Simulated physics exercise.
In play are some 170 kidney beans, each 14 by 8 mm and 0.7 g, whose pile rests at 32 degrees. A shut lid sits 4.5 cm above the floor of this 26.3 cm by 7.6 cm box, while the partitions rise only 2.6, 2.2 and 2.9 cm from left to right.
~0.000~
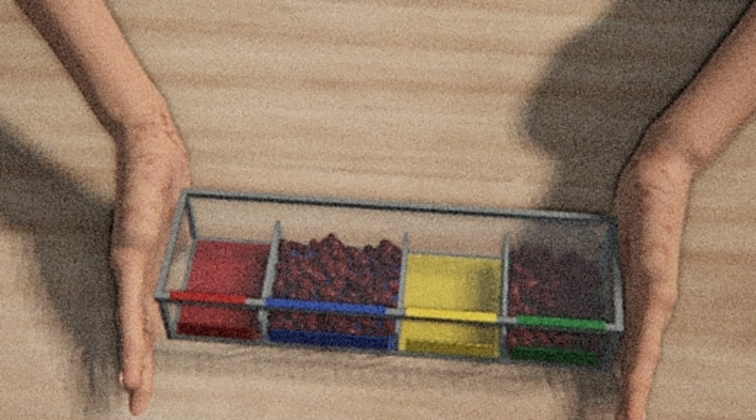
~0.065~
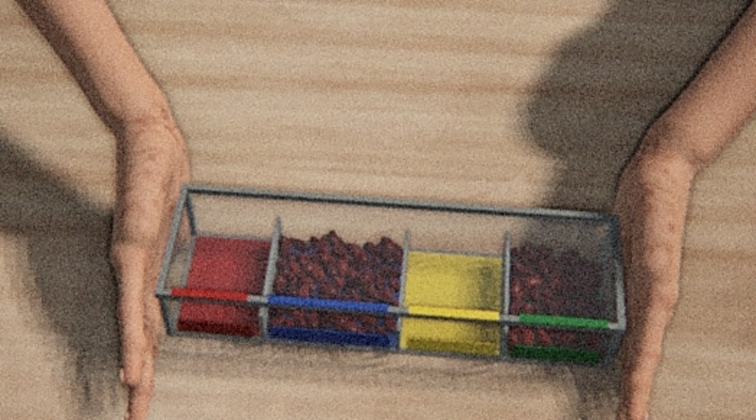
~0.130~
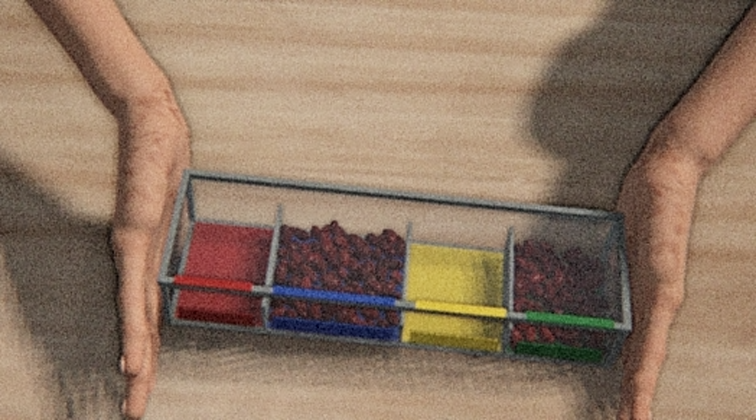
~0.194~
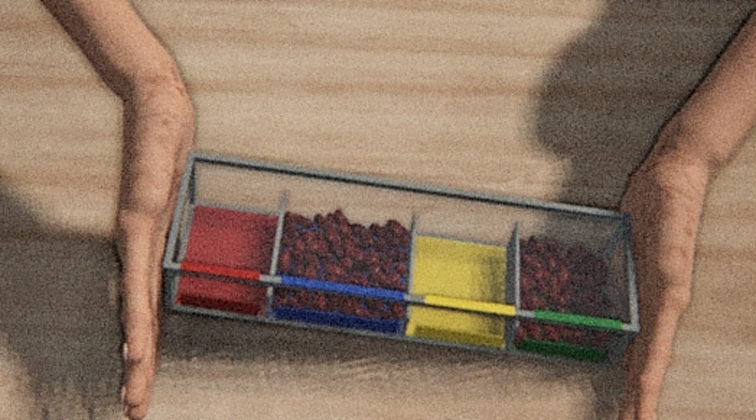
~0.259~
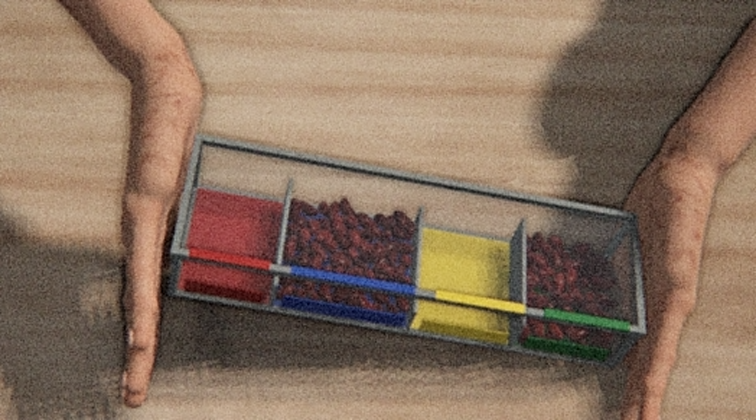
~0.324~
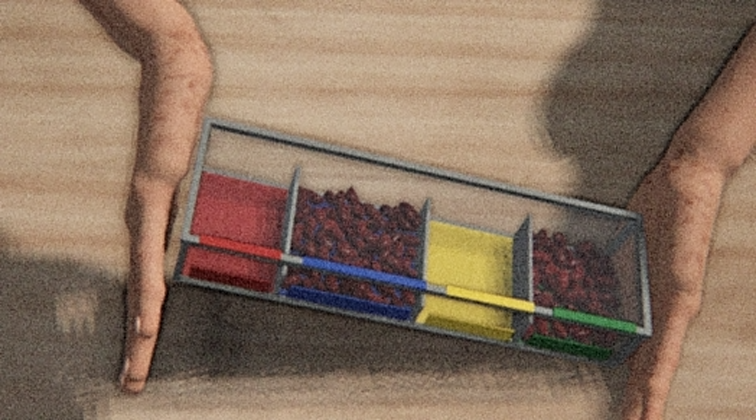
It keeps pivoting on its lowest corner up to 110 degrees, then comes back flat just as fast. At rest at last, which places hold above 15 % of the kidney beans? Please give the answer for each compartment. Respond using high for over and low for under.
Red compartment low, blue compartment low, green compartment high, yellow compartment high.
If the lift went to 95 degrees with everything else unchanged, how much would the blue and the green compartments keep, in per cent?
Blue: 10; green: 70 (per cent).
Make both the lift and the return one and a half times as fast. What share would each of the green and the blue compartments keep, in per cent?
In that case the green compartment would hold 75 per cent and the blue one 0 per cent.
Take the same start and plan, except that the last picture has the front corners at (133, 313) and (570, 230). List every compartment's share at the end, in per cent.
Red 55 %, blue 20 %, green 20 %, yellow 5 %.
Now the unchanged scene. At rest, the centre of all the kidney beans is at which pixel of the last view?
Est. centre at rest: (556, 309) px.
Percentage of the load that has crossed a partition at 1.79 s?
Roughly 45 in a hundred.
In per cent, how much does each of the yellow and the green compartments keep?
Yellow at 20 and green at 80, in per cent.
Then, at 1.79 s, tilt 110 degrees; blue 10 %, green 65 %, yellow 25 %.
Then, at 2.77 s, tilt 49 degrees; green 75 %, yellow 25 %.
After 3.73 s, tilt 0 degrees; green 80 %, yellow 20 %.
By 4.2 s all is still; red 0 %, blue 0 %, green 80 %, yellow 20 %.
